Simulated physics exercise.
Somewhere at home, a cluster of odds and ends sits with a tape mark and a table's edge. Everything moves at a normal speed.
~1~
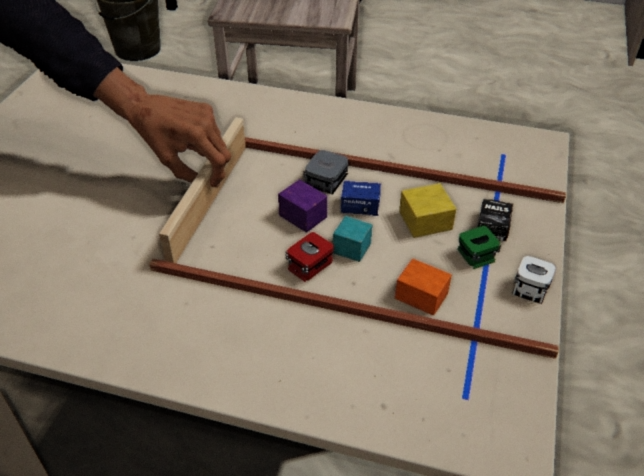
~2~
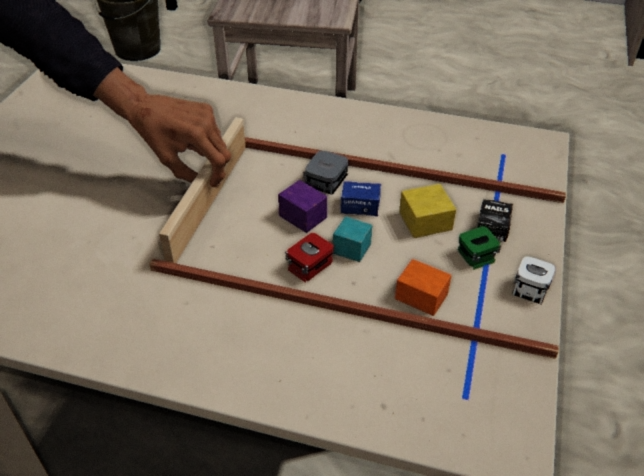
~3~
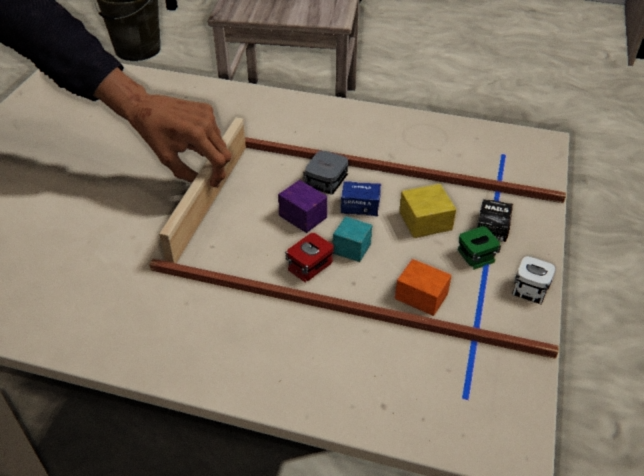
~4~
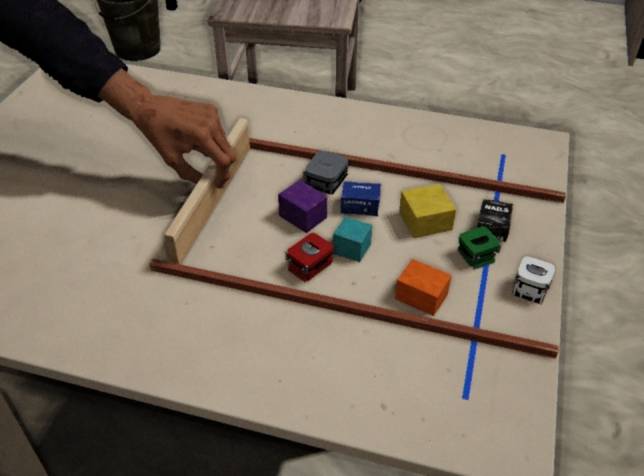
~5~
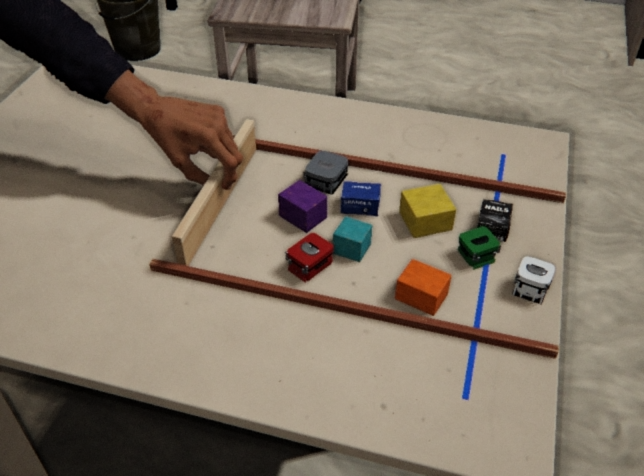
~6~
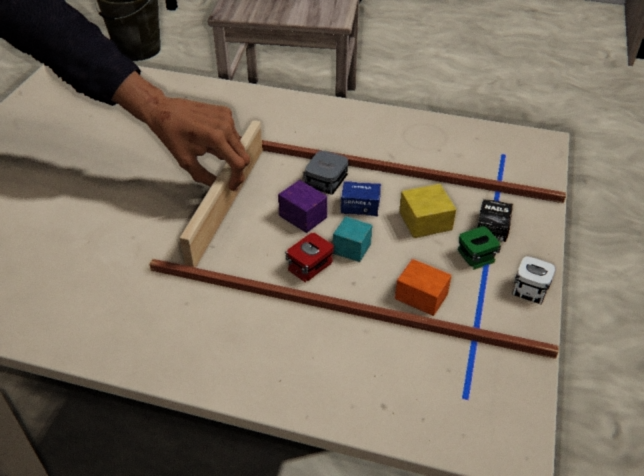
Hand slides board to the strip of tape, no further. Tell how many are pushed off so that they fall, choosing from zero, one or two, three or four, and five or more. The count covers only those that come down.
A drop or two.
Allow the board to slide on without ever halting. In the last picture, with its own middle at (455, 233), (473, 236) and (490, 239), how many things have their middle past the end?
That makes 0, 1, 2.
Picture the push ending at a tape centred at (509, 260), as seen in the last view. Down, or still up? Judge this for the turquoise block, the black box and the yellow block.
The turquoise block? It is safe. The black box? It does not stay. The yellow block? It does not stay.
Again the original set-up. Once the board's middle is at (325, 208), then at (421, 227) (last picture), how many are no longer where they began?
By then 4, and 9.
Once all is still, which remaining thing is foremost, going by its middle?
I reckon it's the yellow block.
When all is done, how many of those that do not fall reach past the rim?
The count would be 1.
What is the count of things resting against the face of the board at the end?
It is in contact with 5.
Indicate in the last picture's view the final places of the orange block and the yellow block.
Going in order, first (537, 308) and next (557, 239).
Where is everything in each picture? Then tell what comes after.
In the first picture, white case (534, 279); black box (495, 220); green case (478, 248); board (207, 186); tape (488, 256).
In the second picture, black box (495, 220); purple block (303, 206).
In the third picture, green case (478, 248); turquoise block (352, 239).
In the fourth picture, white case (533, 280); yellow block (427, 211).
In the fifth picture, black box (495, 220); orange block (423, 287).
In the sixth picture, white case (533, 280); black box (495, 220); green case (478, 248); board (226, 190); tape (488, 256).
Early on, none off yet; white case at rest near (533, 280); black box at rest near (495, 220); green case at rest near (478, 248).
Finally, the number that fall off is one or two; lost, black box and white case.
